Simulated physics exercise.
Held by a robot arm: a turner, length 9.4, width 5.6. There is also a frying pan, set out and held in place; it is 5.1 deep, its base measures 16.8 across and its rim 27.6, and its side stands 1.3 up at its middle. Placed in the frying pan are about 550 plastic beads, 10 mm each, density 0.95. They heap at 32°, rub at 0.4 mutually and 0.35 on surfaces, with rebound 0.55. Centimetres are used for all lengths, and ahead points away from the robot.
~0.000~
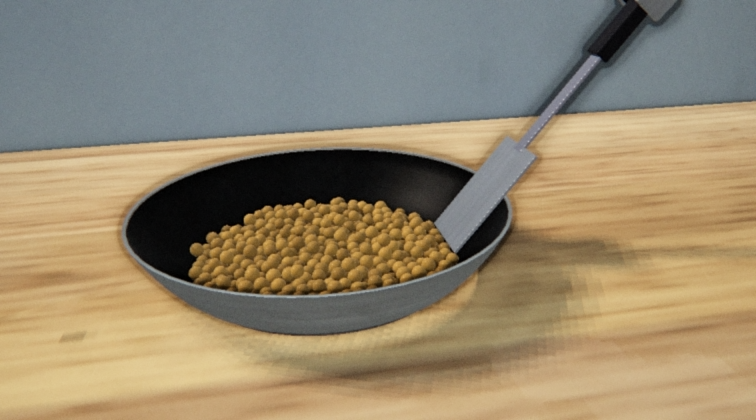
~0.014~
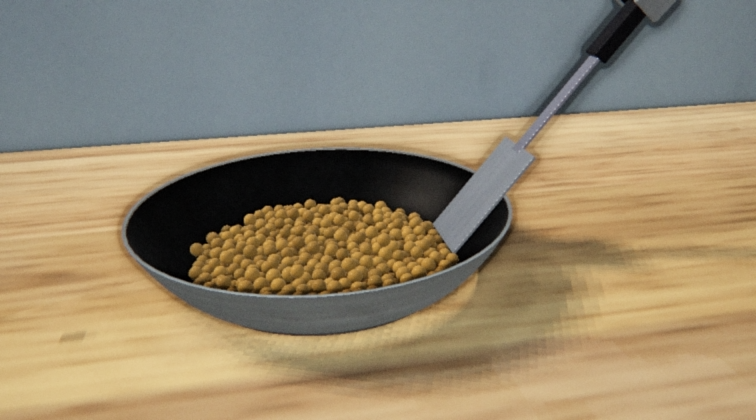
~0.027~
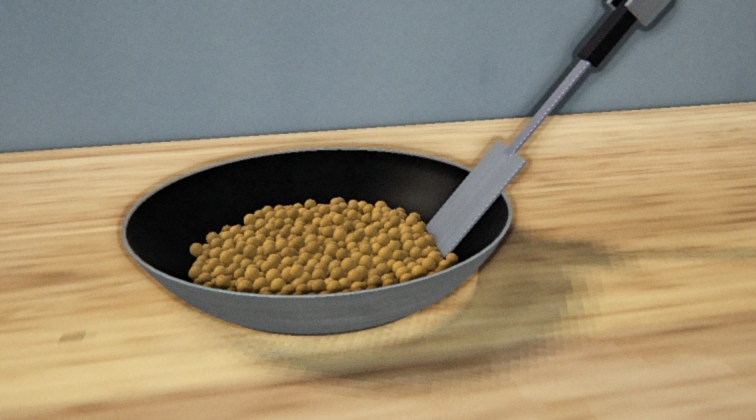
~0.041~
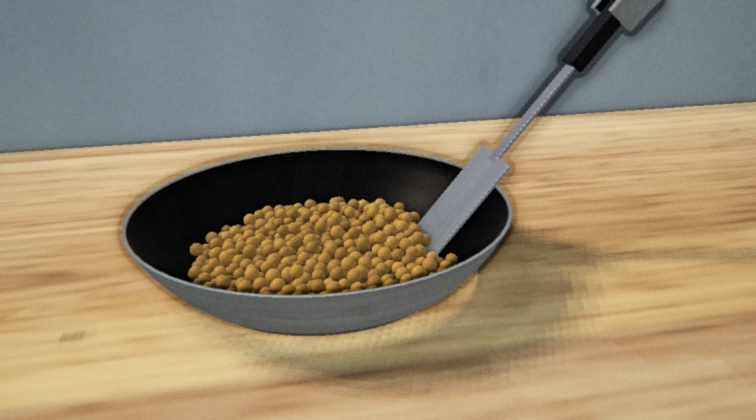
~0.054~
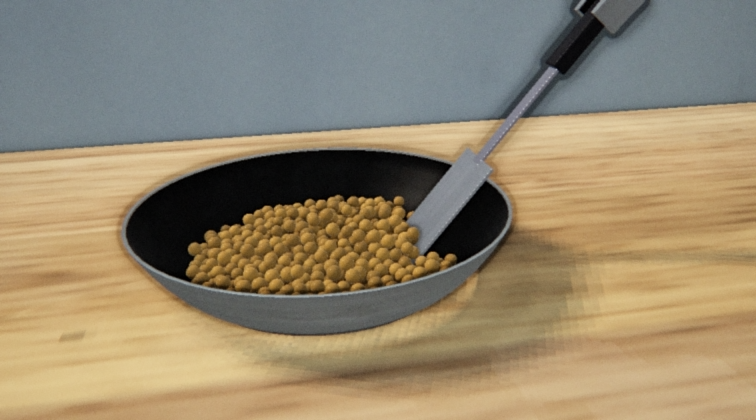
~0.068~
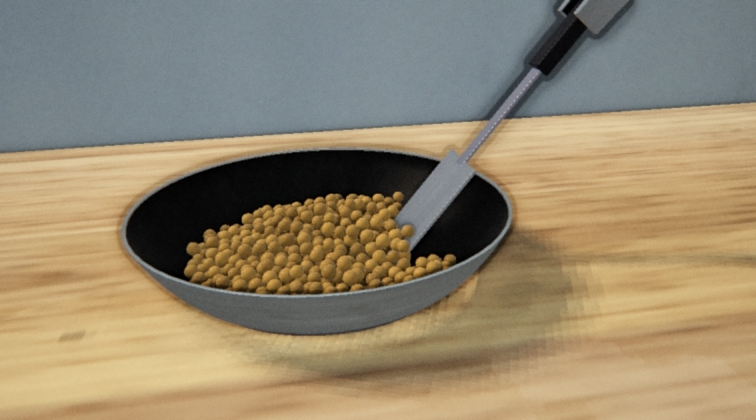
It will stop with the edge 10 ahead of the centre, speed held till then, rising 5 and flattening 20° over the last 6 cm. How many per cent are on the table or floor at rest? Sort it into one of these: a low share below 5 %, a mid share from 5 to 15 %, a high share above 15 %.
A mid share, from 5 to 15 %.
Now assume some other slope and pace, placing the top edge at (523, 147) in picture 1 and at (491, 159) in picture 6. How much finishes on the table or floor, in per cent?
Roughly 5 %.
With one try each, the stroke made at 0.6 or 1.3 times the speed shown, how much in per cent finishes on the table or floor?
Around 5 per cent, then around 10 per cent, would end on the table or floor.
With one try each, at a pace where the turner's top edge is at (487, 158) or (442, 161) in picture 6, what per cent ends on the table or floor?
Near 5 per cent in the first try and near 10 per cent in the second.
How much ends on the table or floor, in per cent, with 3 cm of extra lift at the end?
It comes to near 10 percent.
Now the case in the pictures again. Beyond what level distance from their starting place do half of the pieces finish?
Some 3 cm.
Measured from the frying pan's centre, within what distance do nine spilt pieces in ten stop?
75 centimetres, give or take.
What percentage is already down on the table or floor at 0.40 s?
Roughly 4 percent of it.
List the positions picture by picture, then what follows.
In the first picture, the turner top edge at (522, 146), sloping 50°; upper third of the load around (322, 243), from x 195 to 450, top at y 205; 550 in the frying pan.
In the second picture, the turner top edge at (520, 147), sloping 50°; upper third of the load around (322, 243), from x 195 to 450, top at y 205.
In the third picture, the turner top edge at (512, 151), sloping 50°; upper third of the load around (328, 242), from x 195 to 450, top at y 205.
In the fourth picture, the turner top edge at (497, 156), sloping 50°; upper third of the load around (334, 240), from x 195 to 450, top at y 205.
In the fifth picture, the turner top edge at (480, 158), sloping 50°; upper third of the load around (333, 239), from x 195 to 450, top at y 200.
In the sixth picture, the turner top edge at (464, 160), sloping 50°; upper third of the load around (332, 236), from x 190 to 450, top at y 195; 550 in the frying pan.
After 0.12 s, sloping 50°, highest piece 5 above the table; 550 in the frying pan.
After 0.17 s, sloping 45°, highest piece 6 above the table; 550 in the frying pan.
After 0.40 s, sloping 30°, highest piece 8 above the table; 508 in the frying pan, 21 on the table or floor, 21 on the blade or in flight.
After 1.45 s, sloping 30°, highest piece 4 above the table; 508 in the frying pan, 42 on the table or floor.
In the end, 508 in the frying pan, 42 on the table or floor. That is 8 % on the table or floor.
